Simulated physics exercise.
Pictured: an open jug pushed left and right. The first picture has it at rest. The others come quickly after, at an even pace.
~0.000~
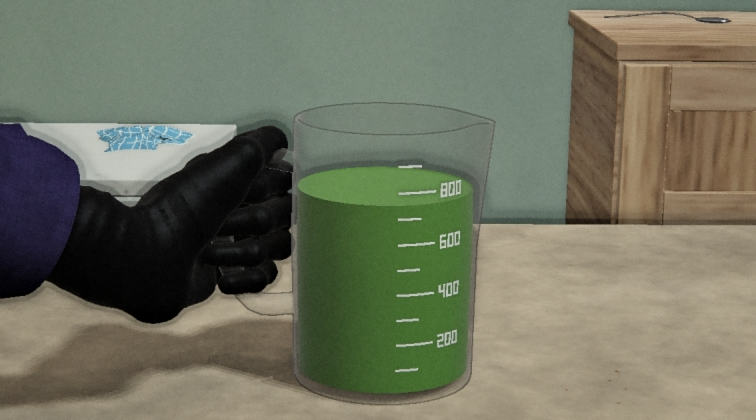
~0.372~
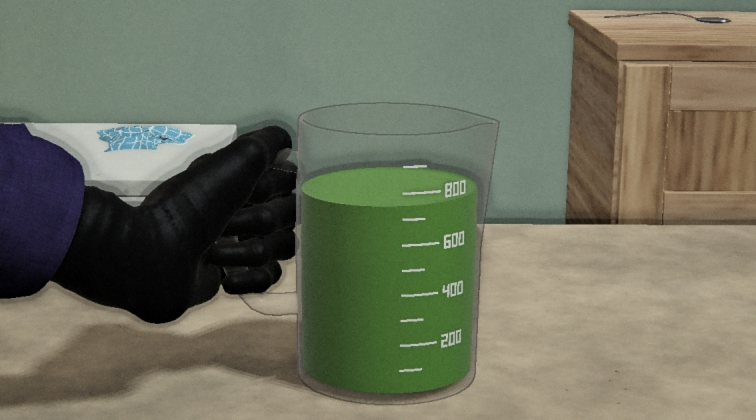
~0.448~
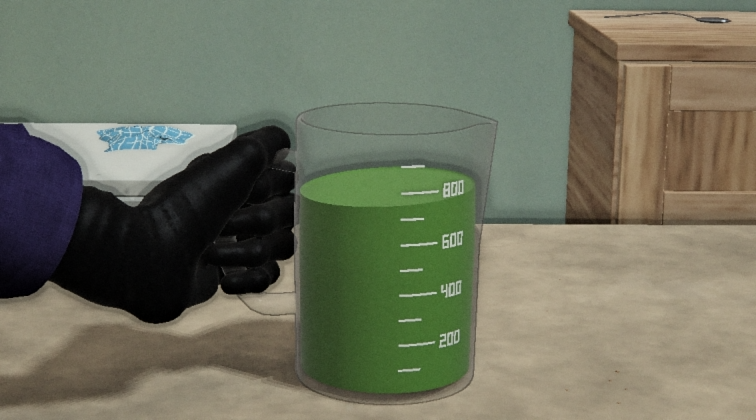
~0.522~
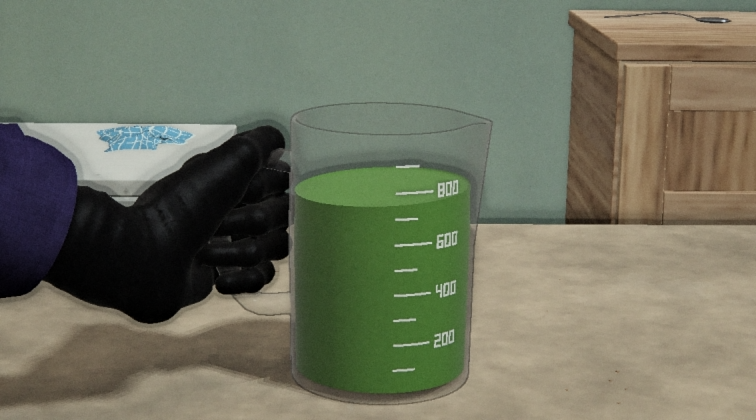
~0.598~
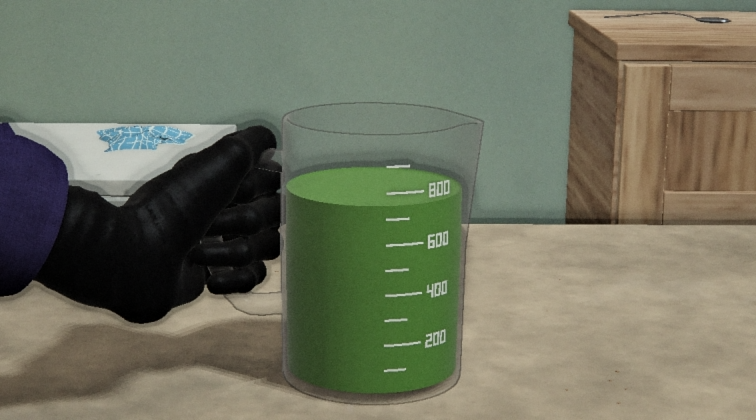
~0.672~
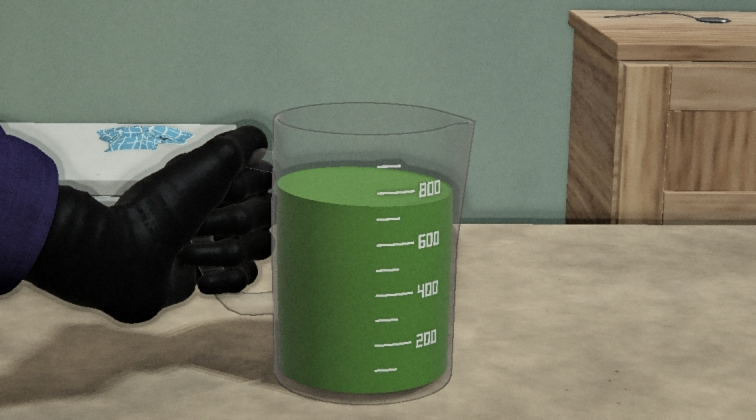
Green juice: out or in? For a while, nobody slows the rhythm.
In.
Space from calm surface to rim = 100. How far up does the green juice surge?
My estimate is 20 in a hundred.
By 1.0 s, the highest wave so far stays far below the rim.
By 5.1 s, the highest wave so far stays far below the rim; nothing has left it.
